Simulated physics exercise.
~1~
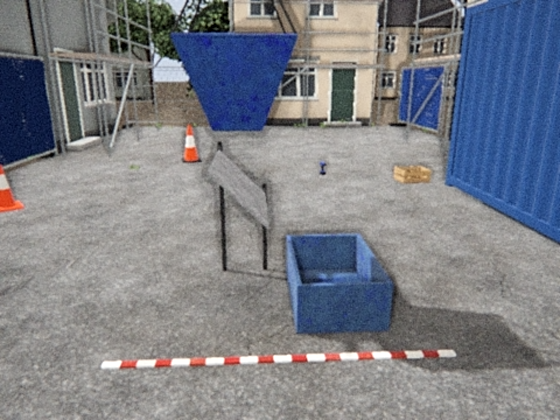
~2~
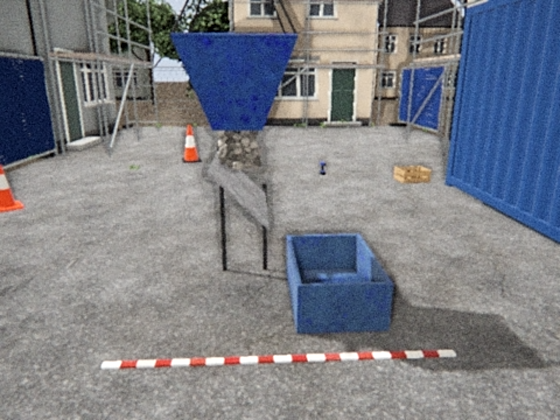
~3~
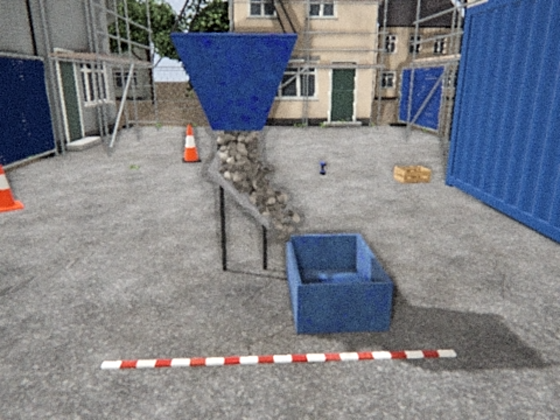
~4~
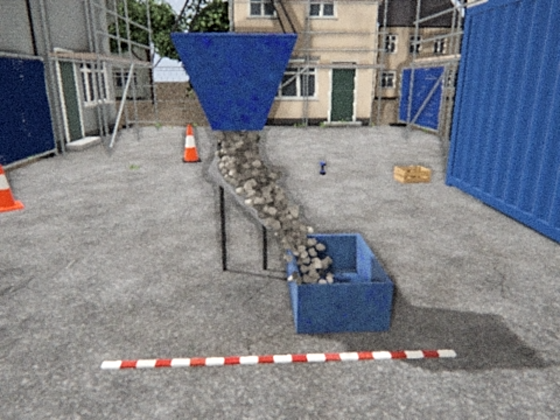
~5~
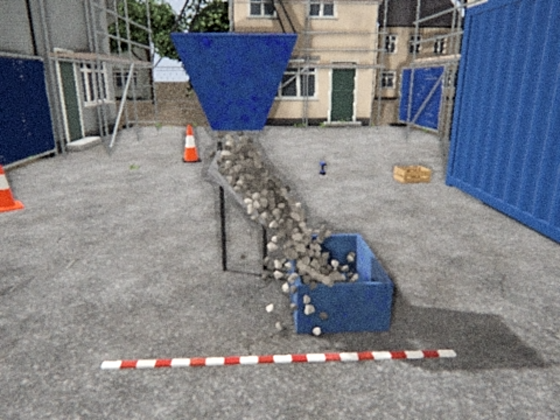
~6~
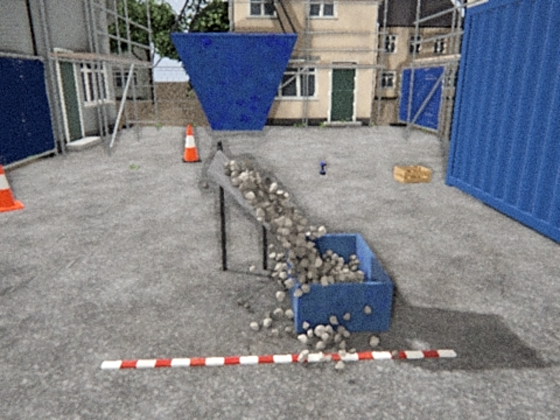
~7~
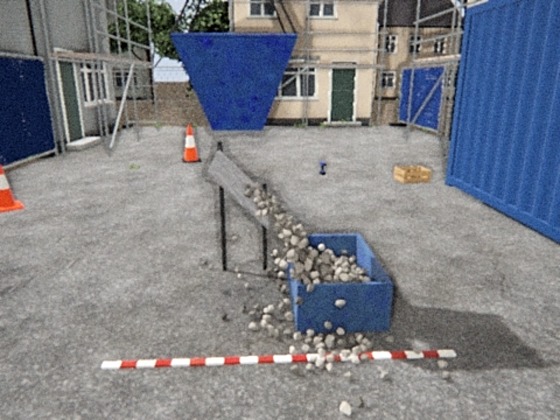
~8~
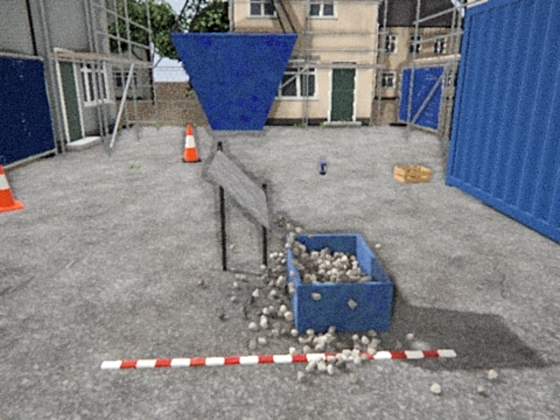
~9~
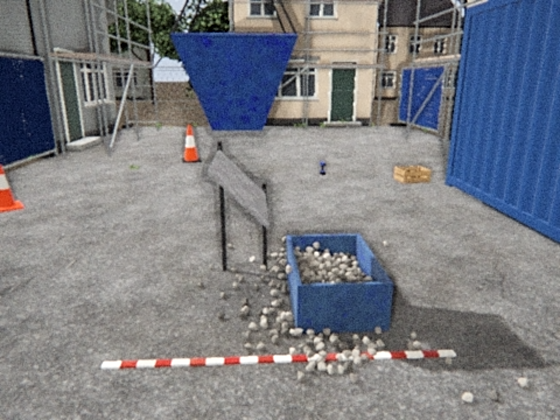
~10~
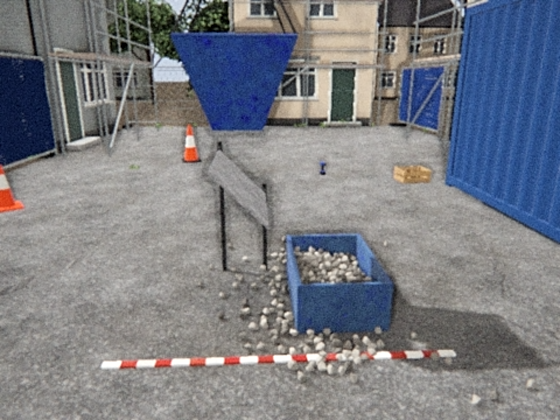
In the video, grey stones pour from the bottom of a blue hopper hanging over a paved yard, slide down a sloping chute to the right and tumble into an open blue bin. Most settle inside it, while others lie scattered around its base and across a red-and-white striped pole.
